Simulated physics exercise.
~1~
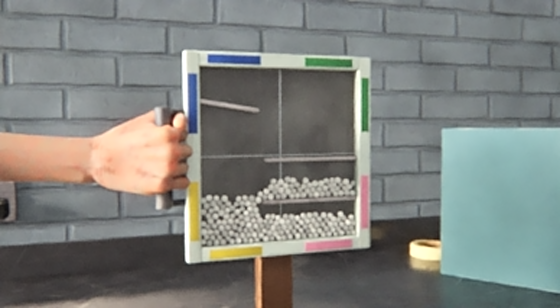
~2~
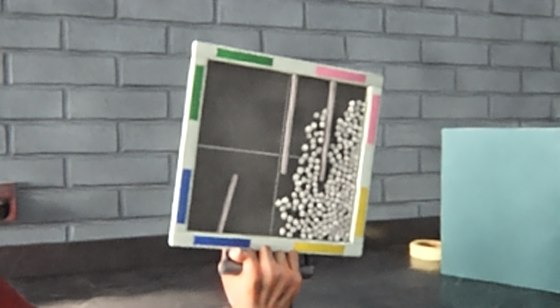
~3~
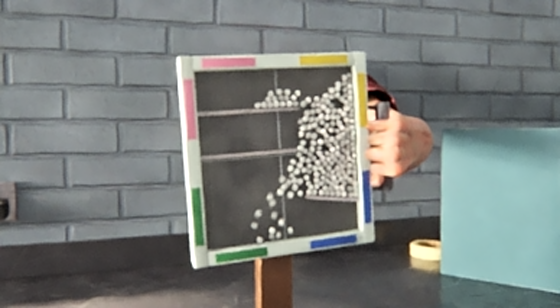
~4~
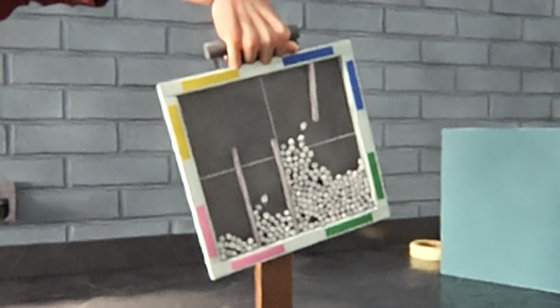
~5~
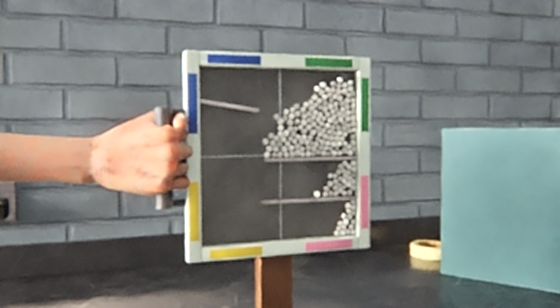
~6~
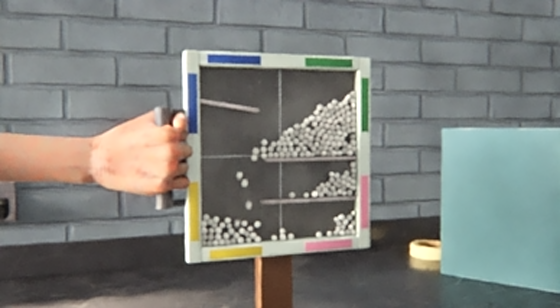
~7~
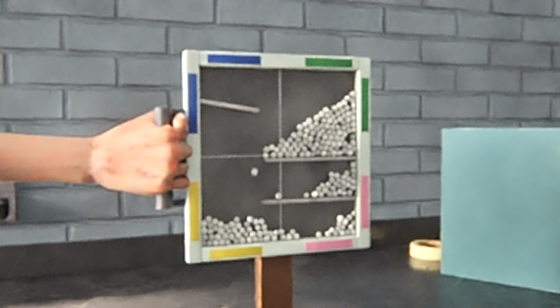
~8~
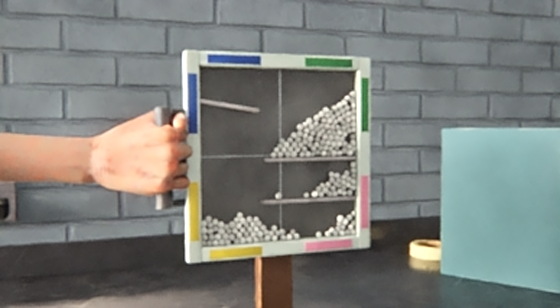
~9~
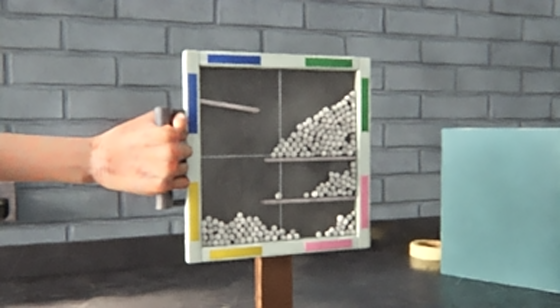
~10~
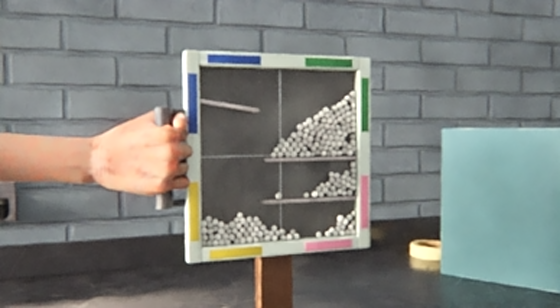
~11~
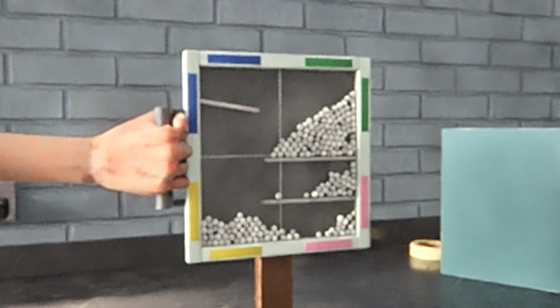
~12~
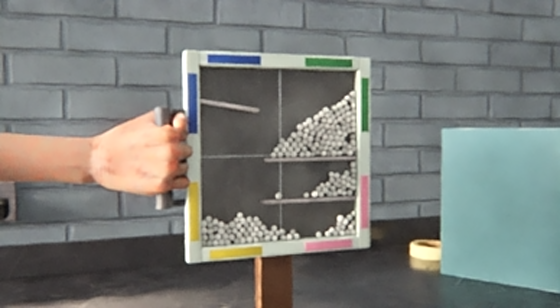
On a dark worktop before a grey brick wall, a hand grips the handle at the left of an upright square box, its small white beads heaped along the bottom and on a low shelf. The hand swings the handle down and under, turning the box counterclockwise as the beads bunch at the right. With the handle passing the right side and then the top, they tumble past the inner strips. The box returns upright and stops, and beads spill off the shelves to the floor. They settle with the largest heap beside green, others by pink and yellow, and none by blue.
